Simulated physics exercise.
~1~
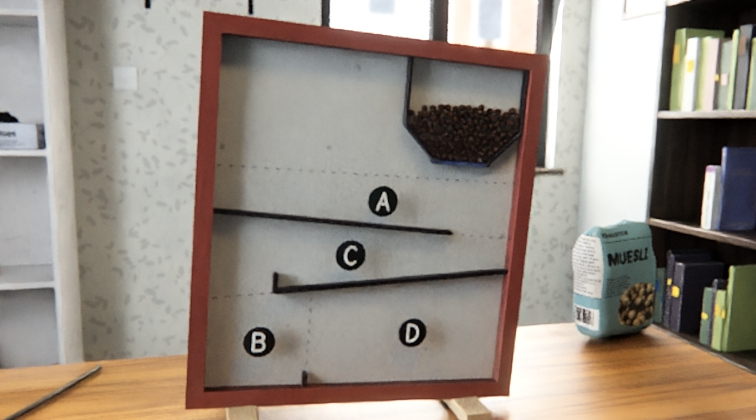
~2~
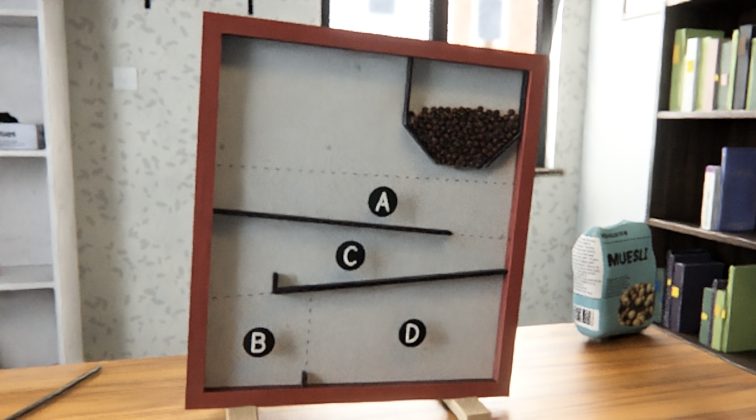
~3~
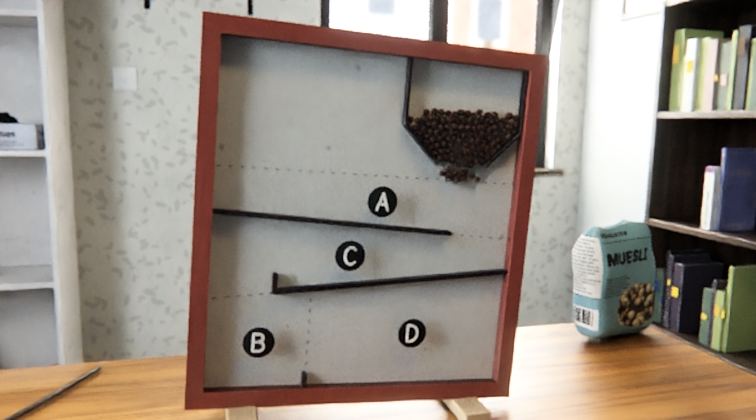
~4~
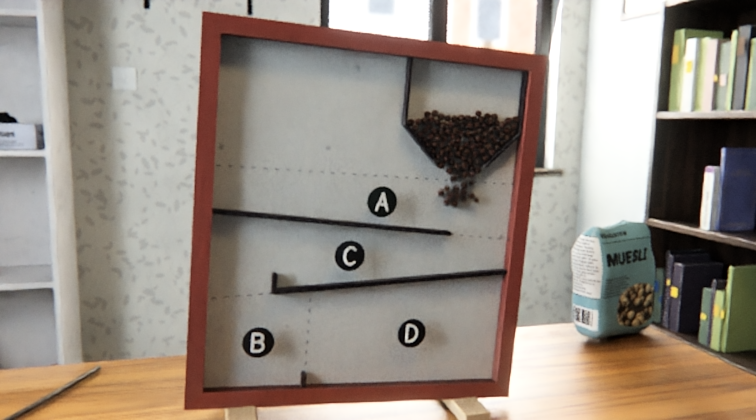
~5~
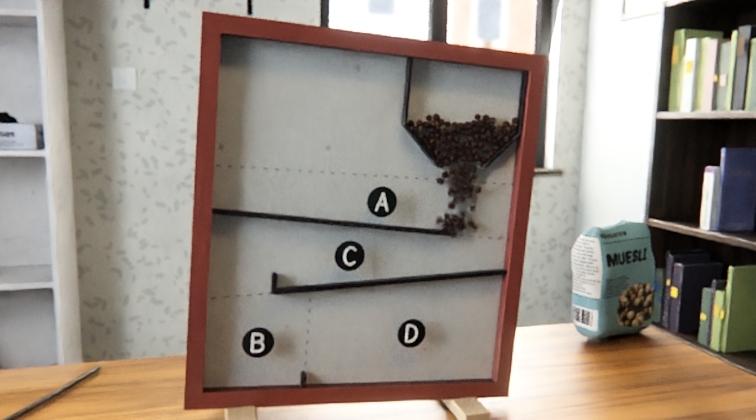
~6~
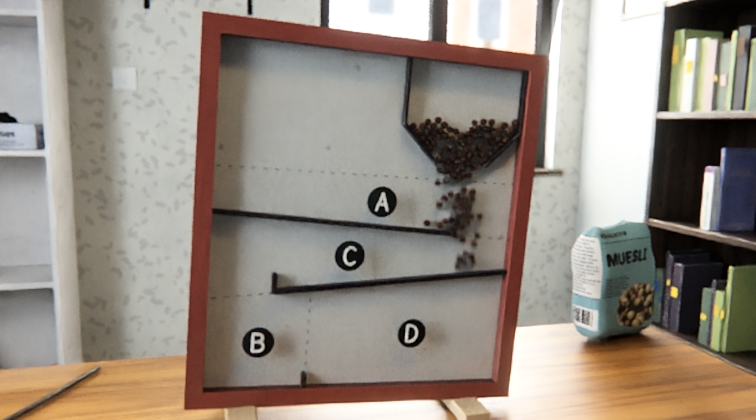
In an upright framed display, small dark round pills pour from a hopper past sloping ledges.
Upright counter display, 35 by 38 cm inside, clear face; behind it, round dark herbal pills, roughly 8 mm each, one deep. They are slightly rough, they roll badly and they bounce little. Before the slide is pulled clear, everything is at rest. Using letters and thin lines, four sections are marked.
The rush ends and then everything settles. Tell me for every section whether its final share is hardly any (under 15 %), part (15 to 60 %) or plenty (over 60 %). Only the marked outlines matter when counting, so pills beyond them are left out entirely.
The shares are section A part, section B hardly any, section C plenty, section D hardly any.
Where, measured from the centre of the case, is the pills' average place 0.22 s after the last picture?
About 10 cm right and 2 cm below.
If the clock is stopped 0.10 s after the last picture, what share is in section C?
Share: Some 40 per cent.
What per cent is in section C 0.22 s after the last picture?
It works out at roughly 60 %.
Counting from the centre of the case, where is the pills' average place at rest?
Right: About 10 cm; below: About 3 cm.
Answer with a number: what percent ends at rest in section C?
Share at rest there: Approx. 70 %.
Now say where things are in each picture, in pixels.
In the first picture, tilted 4° clockwise; about 110 pills; pills' middle (467, 134); A (383, 201), B (259, 342), C (351, 255), D (413, 333); slide (433, 162) to (488, 166).
In the second picture, pills' middle (465, 130); 3 out, lowest pill (479, 166).
In the third picture, pills' middle (463, 136); 12 out, lowest pill (456, 180).
In the fourth picture, pills' middle (462, 148); 23 out, lowest pill (455, 204).
In the fifth picture, pills' middle (464, 158); 34 out, lowest pill (453, 234).
In the sixth picture, pills' middle (463, 168); 45 out, lowest pill (458, 266); wall ends (448, 233), (275, 275), (304, 374), (410, 55) to (435, 162), (484, 166) to (526, 69).
Then, 0.10 s later than the last picture, the pills' middle is 11 cm right of and 1 cm above the centre; A 30 %, C 40 %.
Then, 0.22 s later than the last picture, the pills' middle is 10 cm right of and 2 cm below the centre; A 40 %, C 60 %.
Then, 0.45 s later than the last picture, the pills' middle is 10 cm right of and 3 cm below the centre; A 30 %, C 70 %.
All still 1.4 s after it, A 30 %, B 0 %, C 70 %, D 0 %.
